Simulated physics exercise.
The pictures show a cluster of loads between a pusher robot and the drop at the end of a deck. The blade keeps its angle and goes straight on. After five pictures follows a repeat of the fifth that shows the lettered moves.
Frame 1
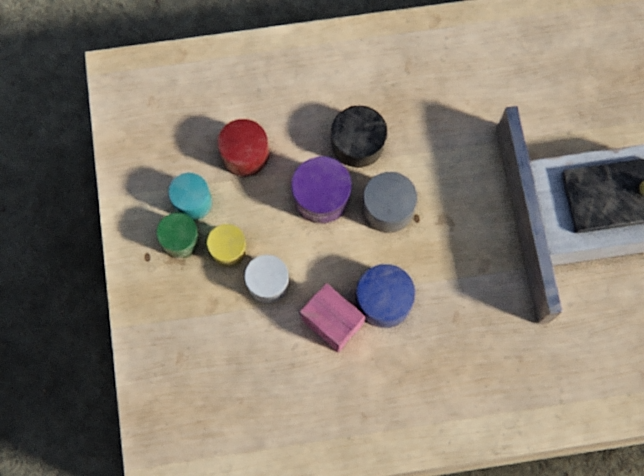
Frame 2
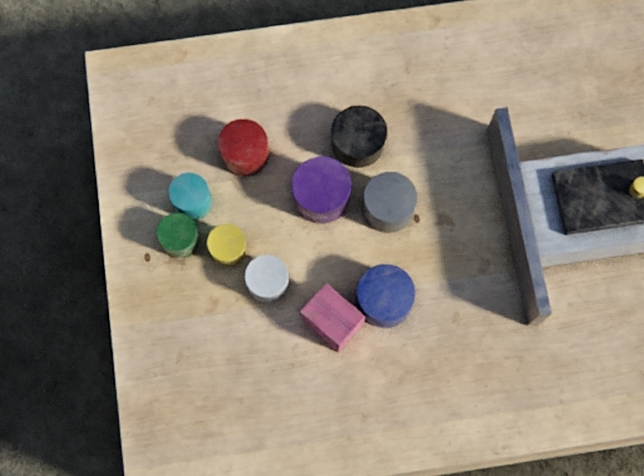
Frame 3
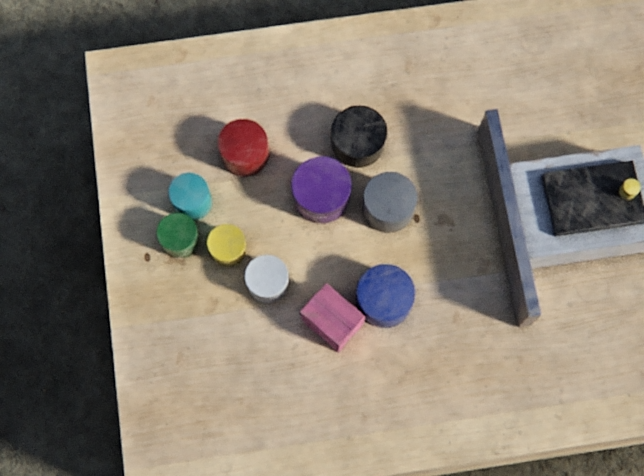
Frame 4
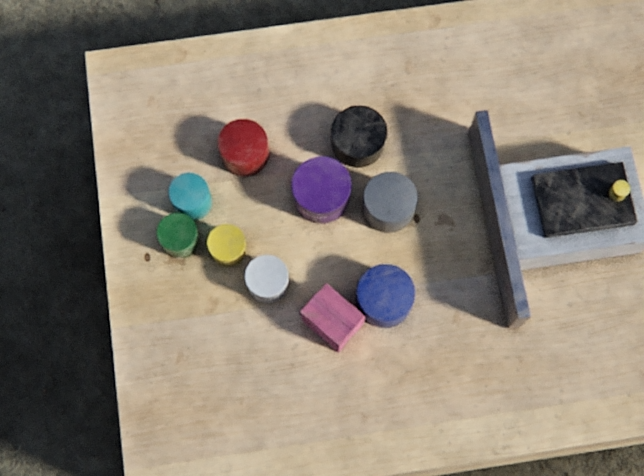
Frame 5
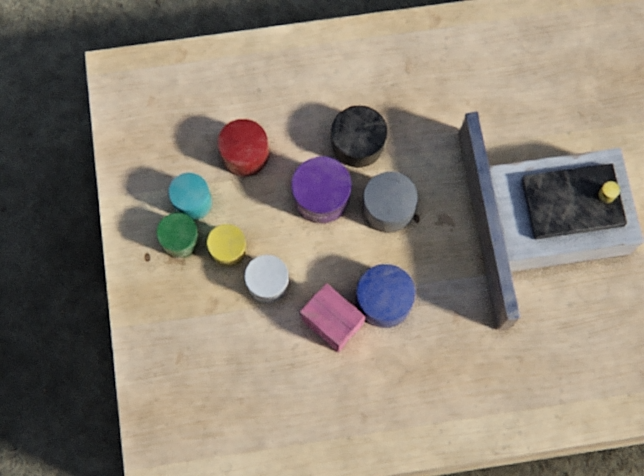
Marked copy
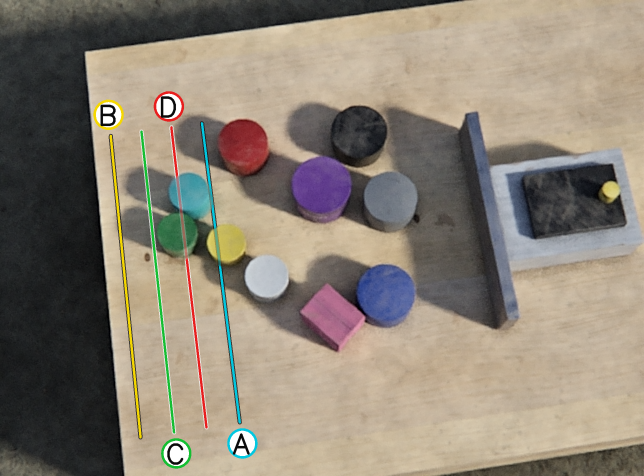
The pusher robot slides slowly left across the wooden deck toward the unmoving cluster of loads.
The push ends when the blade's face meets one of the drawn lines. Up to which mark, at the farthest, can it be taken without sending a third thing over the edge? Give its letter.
D.
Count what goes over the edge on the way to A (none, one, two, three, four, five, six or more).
By then, none.
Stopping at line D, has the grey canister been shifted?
Yes.
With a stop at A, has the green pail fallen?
No.
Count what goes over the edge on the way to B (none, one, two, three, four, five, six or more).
Six or more.
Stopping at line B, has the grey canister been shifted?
Yes.
On the marked copy, A at (220, 267); B at (125, 280); C at (157, 276); D at (188, 271).
With D. Early on, robot (458, 217); black pail (330, 137); pink box (312, 327).
Further on, robot (349, 233); green pail (166, 235); turquoise canister (181, 196).
At the end, robot (264, 245); turquoise canister (100, 196); yellow pail (116, 275); none fallen.
As for the rest, A is within the limit but short; B drops seven; C drops three.
